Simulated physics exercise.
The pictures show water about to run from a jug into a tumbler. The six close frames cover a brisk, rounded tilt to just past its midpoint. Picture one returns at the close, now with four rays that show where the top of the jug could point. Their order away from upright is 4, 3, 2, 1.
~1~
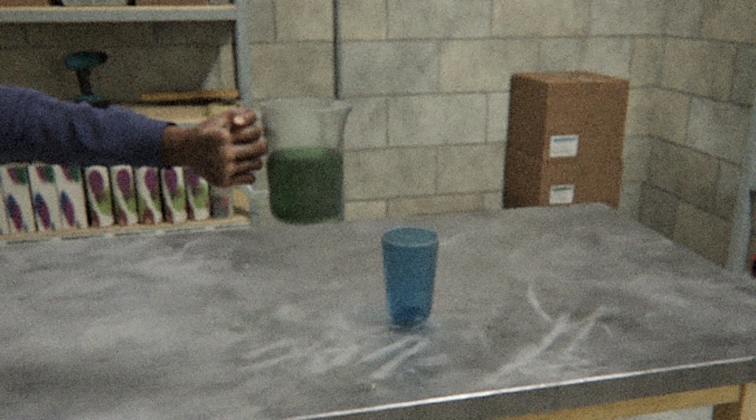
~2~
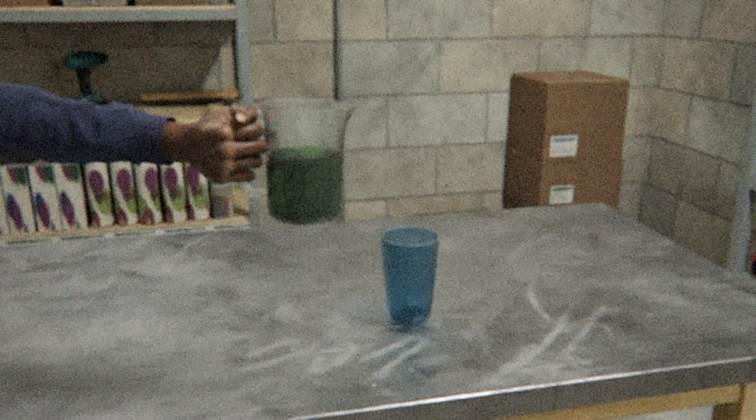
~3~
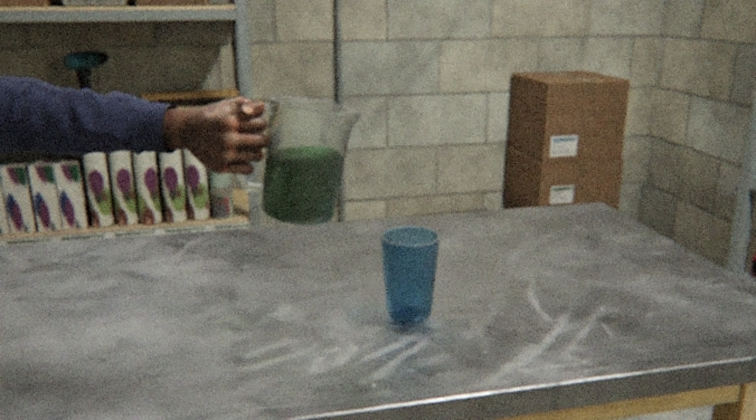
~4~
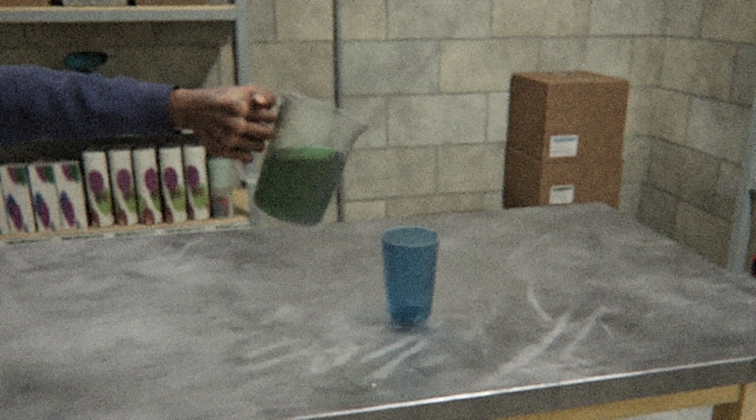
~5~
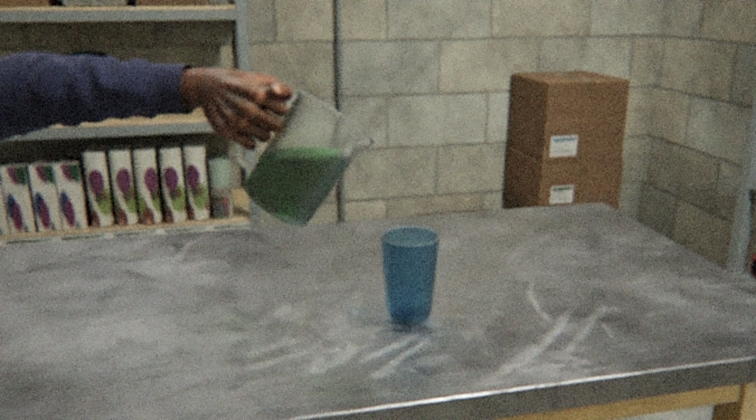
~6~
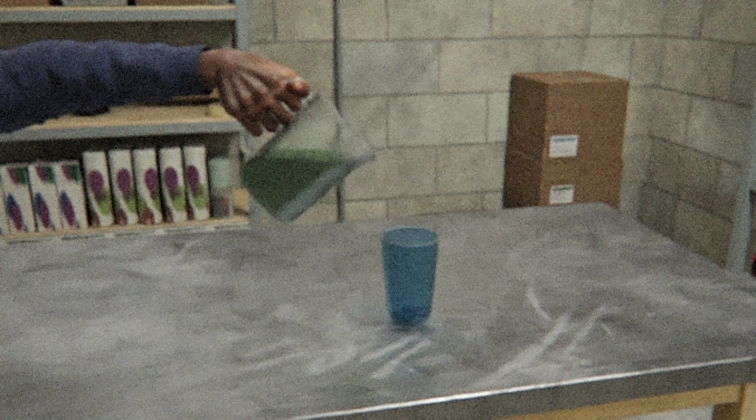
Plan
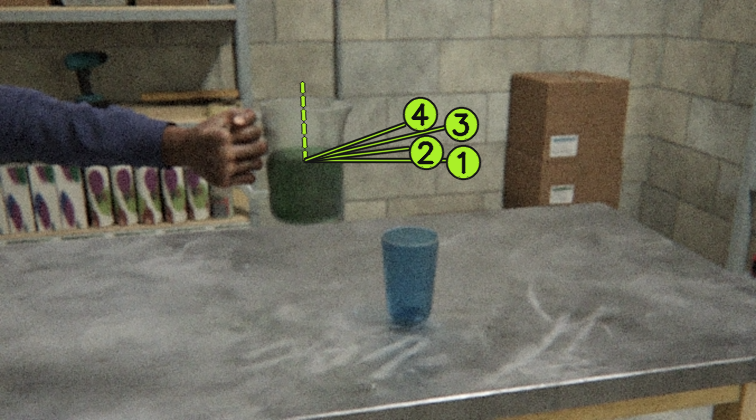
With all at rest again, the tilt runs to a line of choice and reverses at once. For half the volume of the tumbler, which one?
4 works best here.
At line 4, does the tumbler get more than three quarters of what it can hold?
No, less.
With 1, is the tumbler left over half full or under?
Over half.
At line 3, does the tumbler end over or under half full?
Over.
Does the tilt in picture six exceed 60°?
No, it does not.
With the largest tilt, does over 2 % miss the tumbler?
Yes.
In lime, 1 at (446, 160); 2 at (408, 148); 3 at (445, 127); 4 at (404, 124).
With 1, the tumbler ends with about 93 % of what it can hold; 13 % of the water is spilt.
With 2, the tumbler ends with about 81 % of what it can hold; 8 % of the water is spilt.
With 3, the tumbler ends with about 70 % of what it can hold.
With 4, the tumbler ends with about 49 % of what it can hold.
